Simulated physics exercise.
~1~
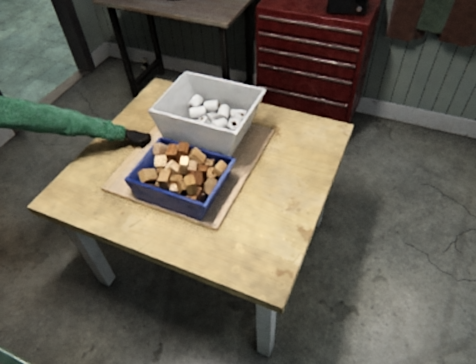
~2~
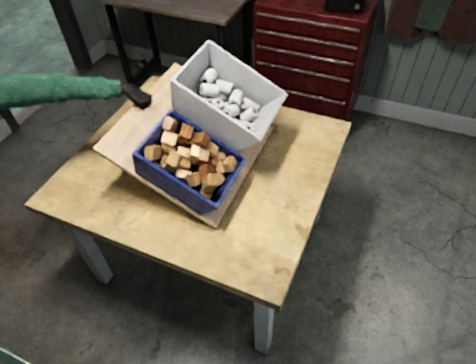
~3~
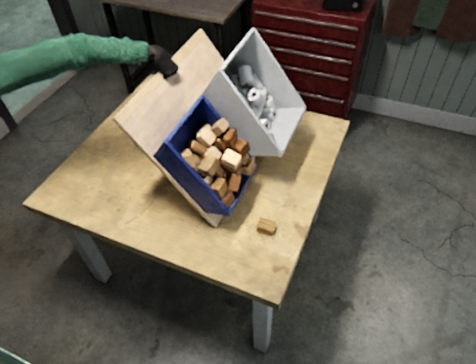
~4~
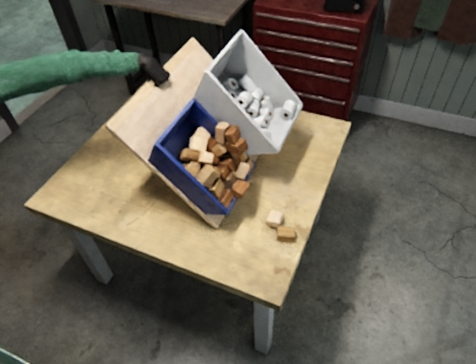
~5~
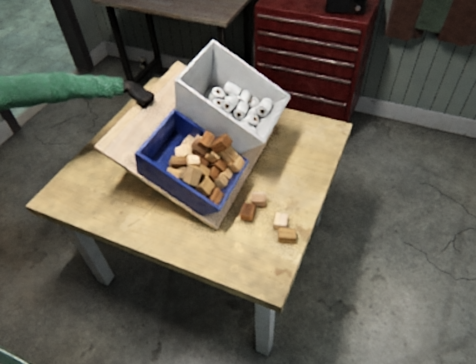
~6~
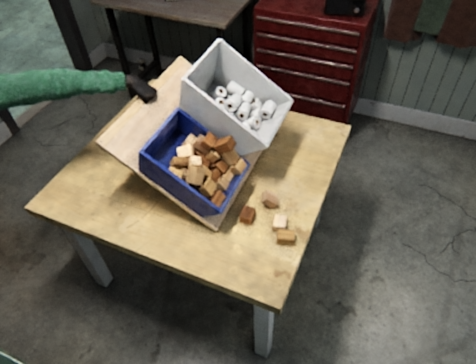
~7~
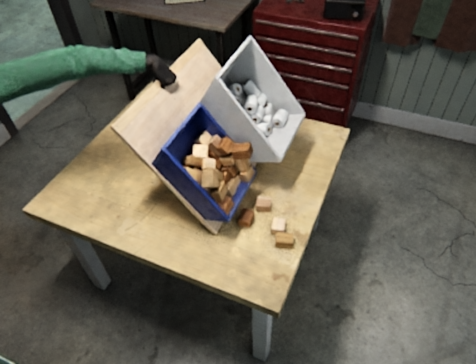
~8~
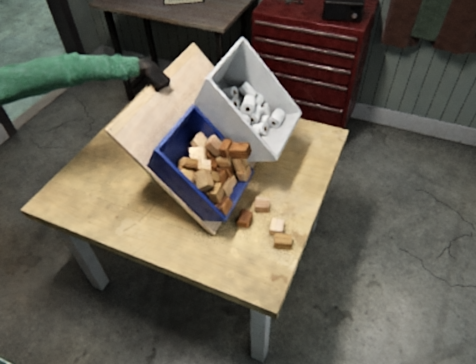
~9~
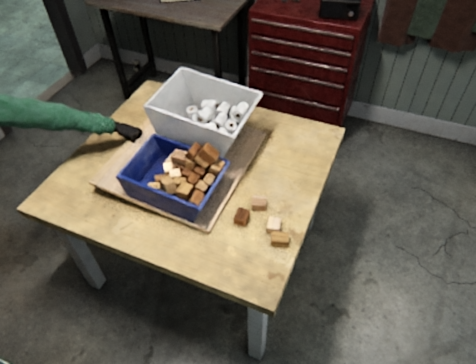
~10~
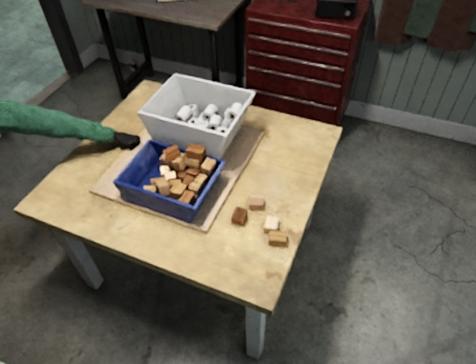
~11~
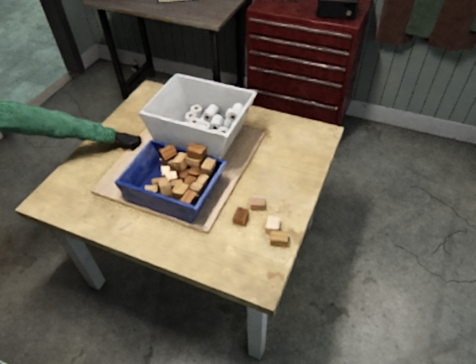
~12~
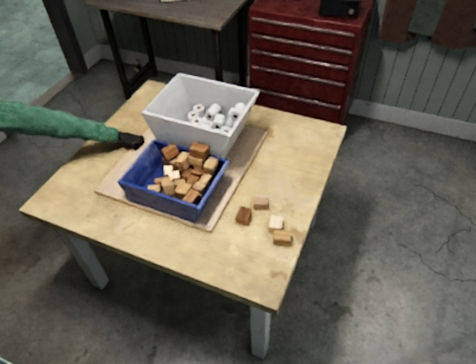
At the start, a white crate of paper rolls and a blue crate of wooden blocks sit on a plywood board on a table, with a green-sleeved arm reaching in from the left. The hand raises the board's left side steeply, and a block tumbles from the blue crate onto the tabletop. As the board is partly lowered, more blocks lie on the table. The hand tips it steeply again, and the contents lean toward the lower ends. Finally it lowers the board flat, leaving four blocks on the table and the paper rolls still in the white crate.
